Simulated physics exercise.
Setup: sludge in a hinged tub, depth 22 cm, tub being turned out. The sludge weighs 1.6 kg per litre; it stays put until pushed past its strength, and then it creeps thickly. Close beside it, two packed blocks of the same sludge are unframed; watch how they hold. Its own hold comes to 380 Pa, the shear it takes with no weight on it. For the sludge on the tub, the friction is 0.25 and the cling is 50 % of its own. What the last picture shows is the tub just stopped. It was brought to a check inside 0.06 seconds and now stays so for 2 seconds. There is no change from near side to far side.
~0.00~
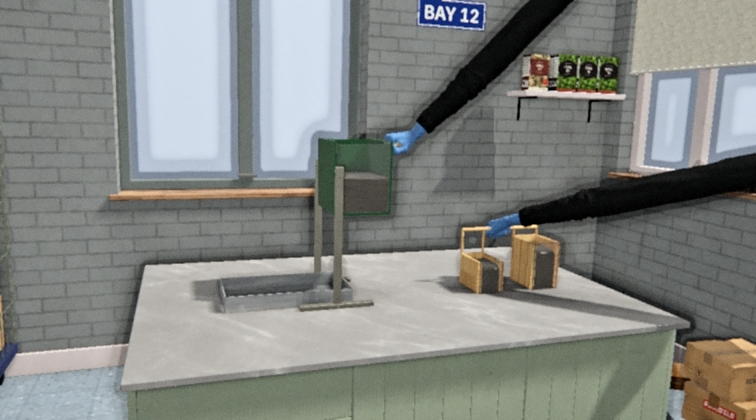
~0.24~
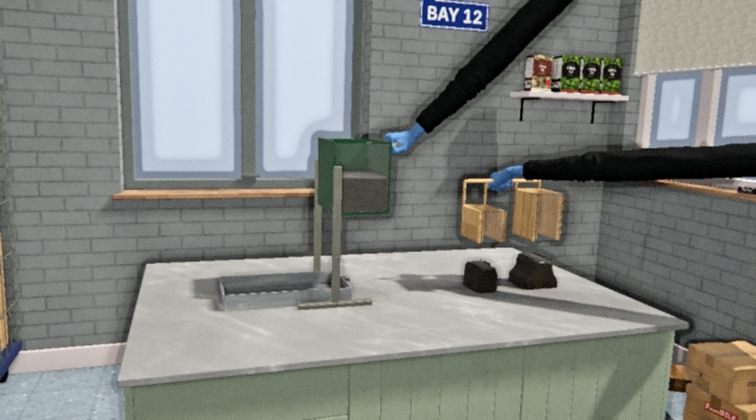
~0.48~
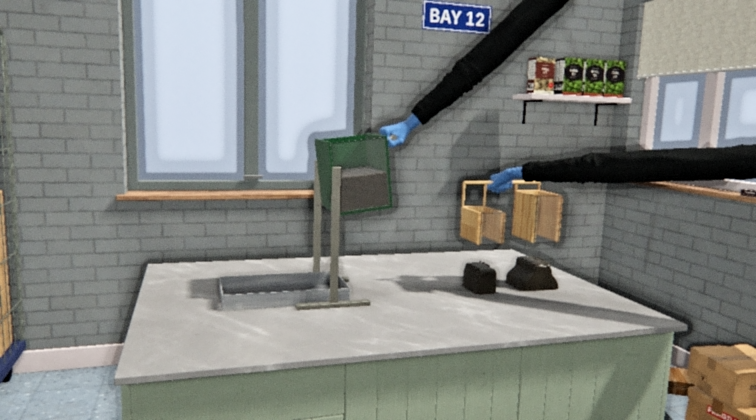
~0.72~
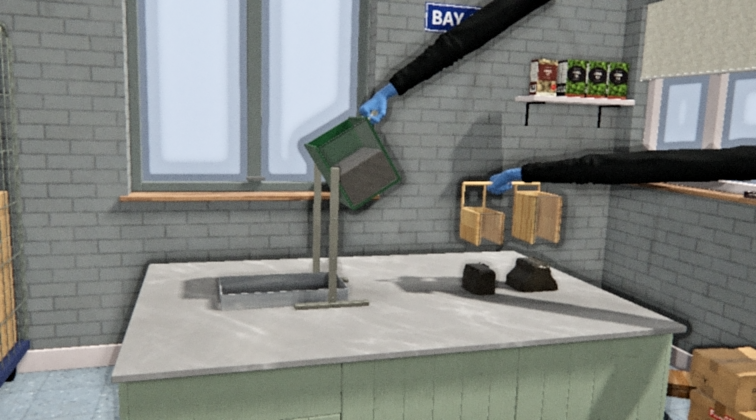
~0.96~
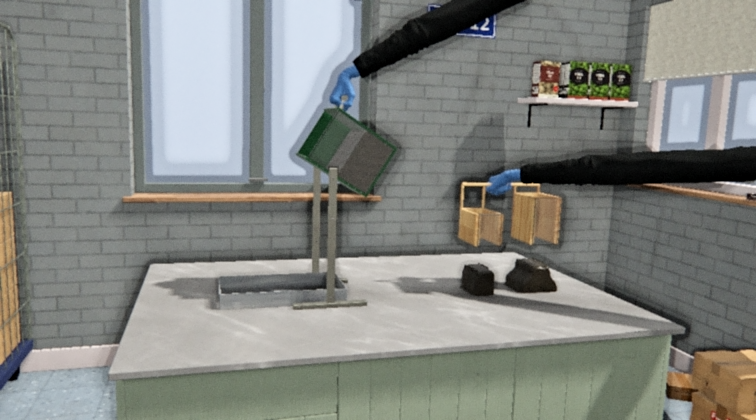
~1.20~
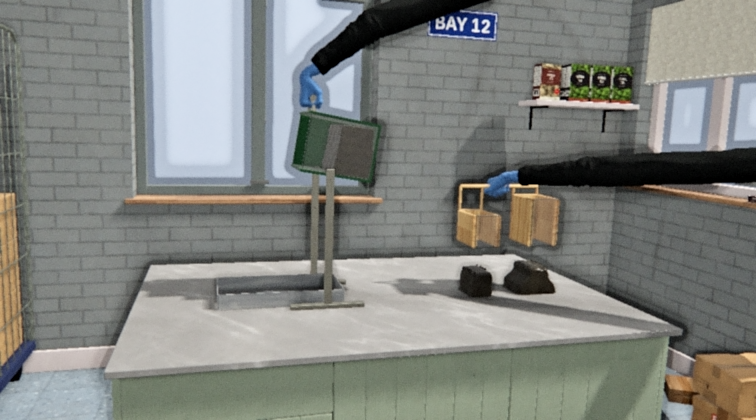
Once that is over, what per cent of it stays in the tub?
Some 100 per cent stays in the tub.
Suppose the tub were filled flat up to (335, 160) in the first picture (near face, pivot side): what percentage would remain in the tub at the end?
Around 90 per cent.
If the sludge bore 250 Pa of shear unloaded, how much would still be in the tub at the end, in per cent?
That works out near 100 %.
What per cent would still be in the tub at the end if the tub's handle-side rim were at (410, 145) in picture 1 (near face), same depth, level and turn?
That would leave about 85 % in the tub.
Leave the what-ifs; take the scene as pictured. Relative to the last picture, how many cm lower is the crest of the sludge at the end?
About 4 cm.
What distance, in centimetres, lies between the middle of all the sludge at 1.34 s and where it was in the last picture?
I'd estimate roughly 2 centimetres.
After 1.34 s, the tub is at 81 degrees and holds 100 %.
After 1.51 s, the tub is at 81 degrees and holds 100 %.
After 1.68 s, the tub is at 81 degrees and holds 100 %.
After 1.85 s, the tub is at 81 degrees and holds 100 %.
After 3.20 s, at the end, the tub is at 81 degrees and holds 100 %.
